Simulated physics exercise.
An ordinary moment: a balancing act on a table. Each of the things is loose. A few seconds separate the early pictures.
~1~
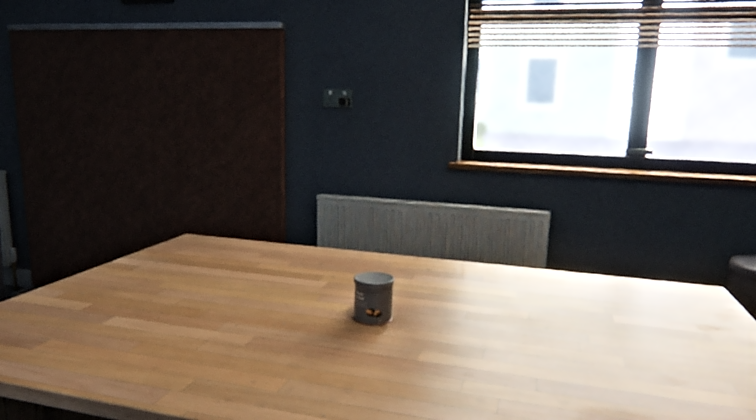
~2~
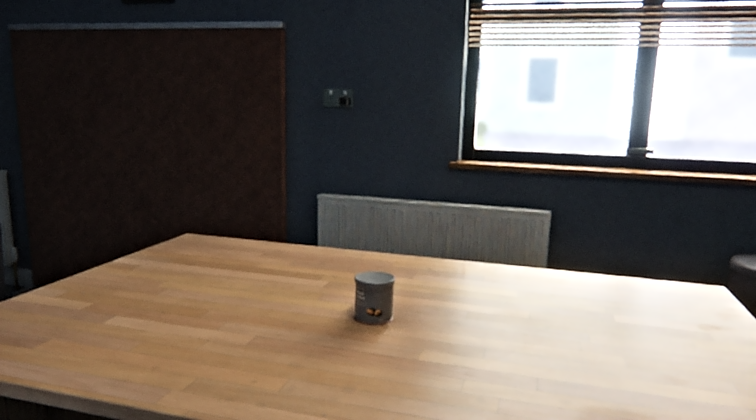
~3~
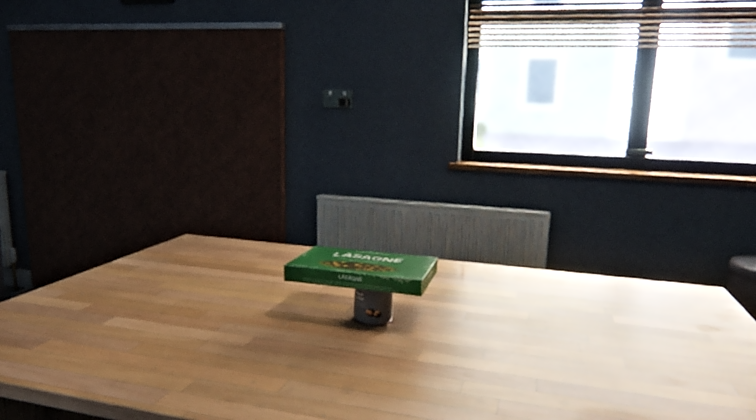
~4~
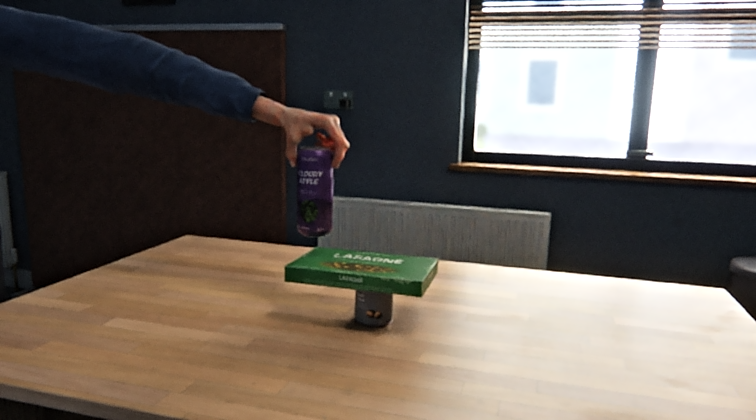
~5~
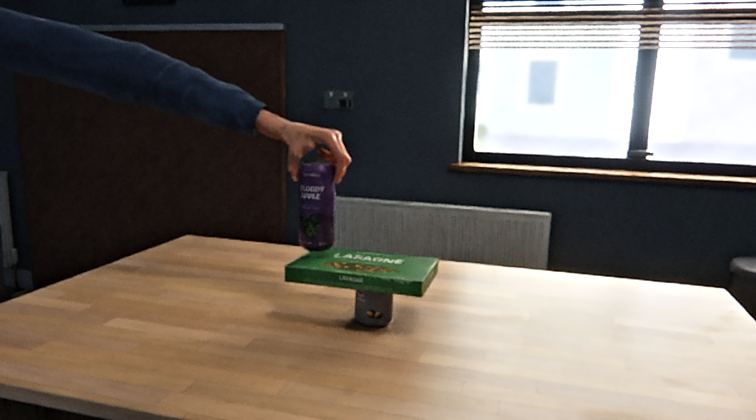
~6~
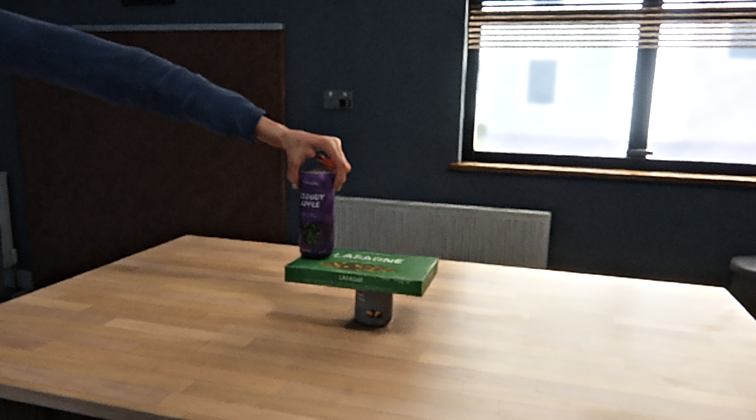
At the start, a small grey tin stands alone on a wooden table, and then a green lasagne box lies flat across its top. A hand reaches in from the left holding a purple can above the box's left side, lowers it a short way, and sets it on the box, still gripping it.
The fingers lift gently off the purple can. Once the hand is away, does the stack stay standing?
No.
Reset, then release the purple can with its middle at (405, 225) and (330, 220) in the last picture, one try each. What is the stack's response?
Case A: It survives; case B: It caves in.
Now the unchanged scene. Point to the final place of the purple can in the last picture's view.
End position: Approximately (228, 286).
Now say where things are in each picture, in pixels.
In the first picture, the last thing is not in view yet; grey tin (374, 298).
In the second picture, the last thing is not in view yet; grey tin (374, 298).
In the third picture, the last thing is not in view yet; grey tin (374, 298).
The fourth picture shows still above its spot; purple can (315, 191); grey tin (374, 300).
The fifth picture shows still above its spot; purple can (317, 206); grey tin (374, 300).
The sixth picture shows in place under the hand; purple can (317, 213); grey tin (374, 299).
Then, 0.30 s later than the last frame, purple can now fallen; green packet tilted by 35°.
Then, 0.50 s later than the last frame, green packet tilted by 38°.
Then, 0.70 s later than the last frame, green packet tilted by 25°.
When it is over, fallen, purple can; moved from the start, green packet; grey tin as before. End places, in pixels of the last picture, purple can near (228, 286). The stack comes apart.
